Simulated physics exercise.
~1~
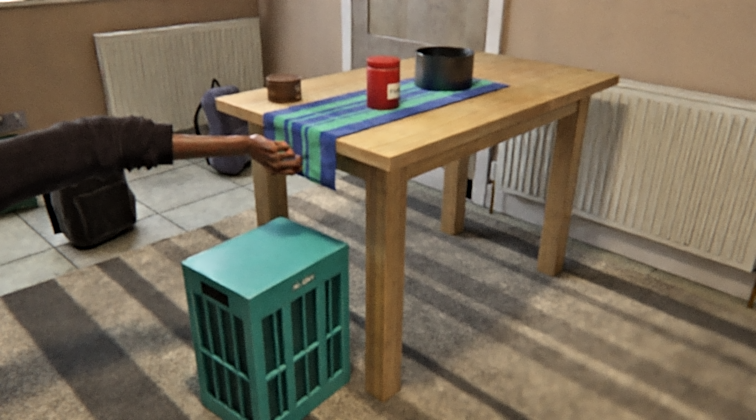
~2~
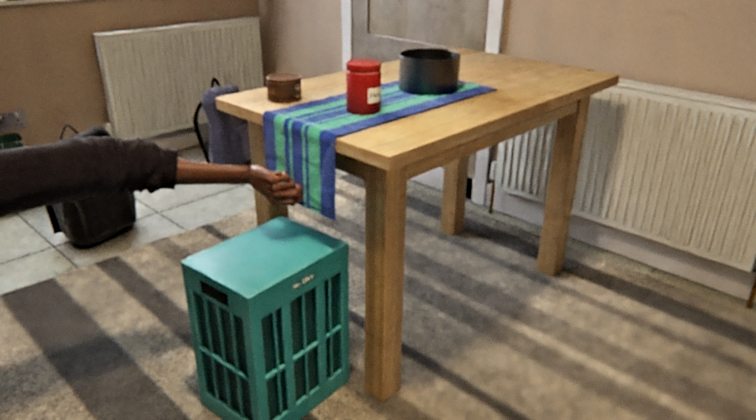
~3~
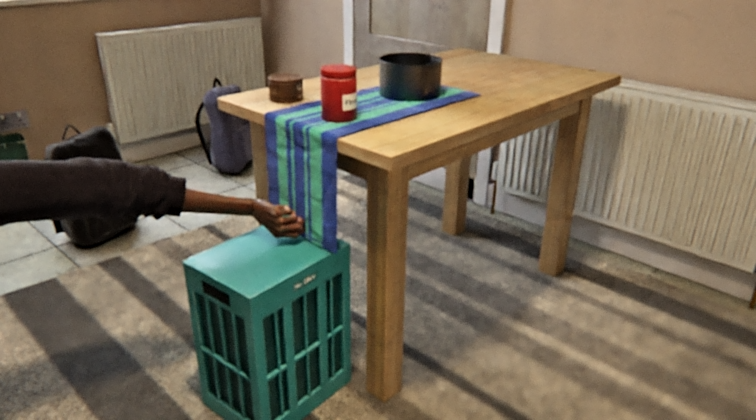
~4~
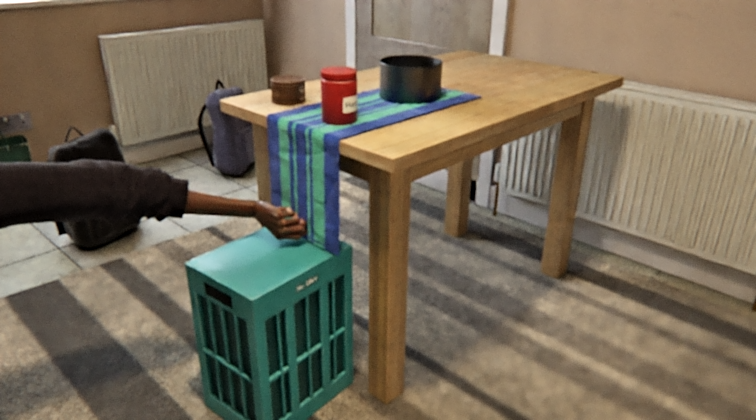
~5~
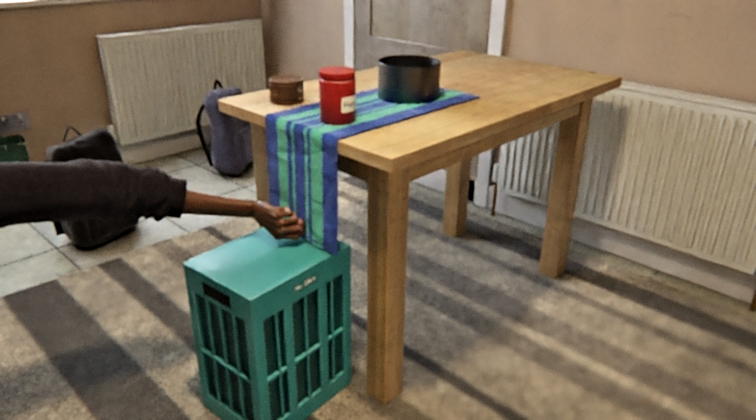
Hand drawing a striped blue cloth down towards a turquoise crate, carrying a red jar and pot left, all staying on the table.
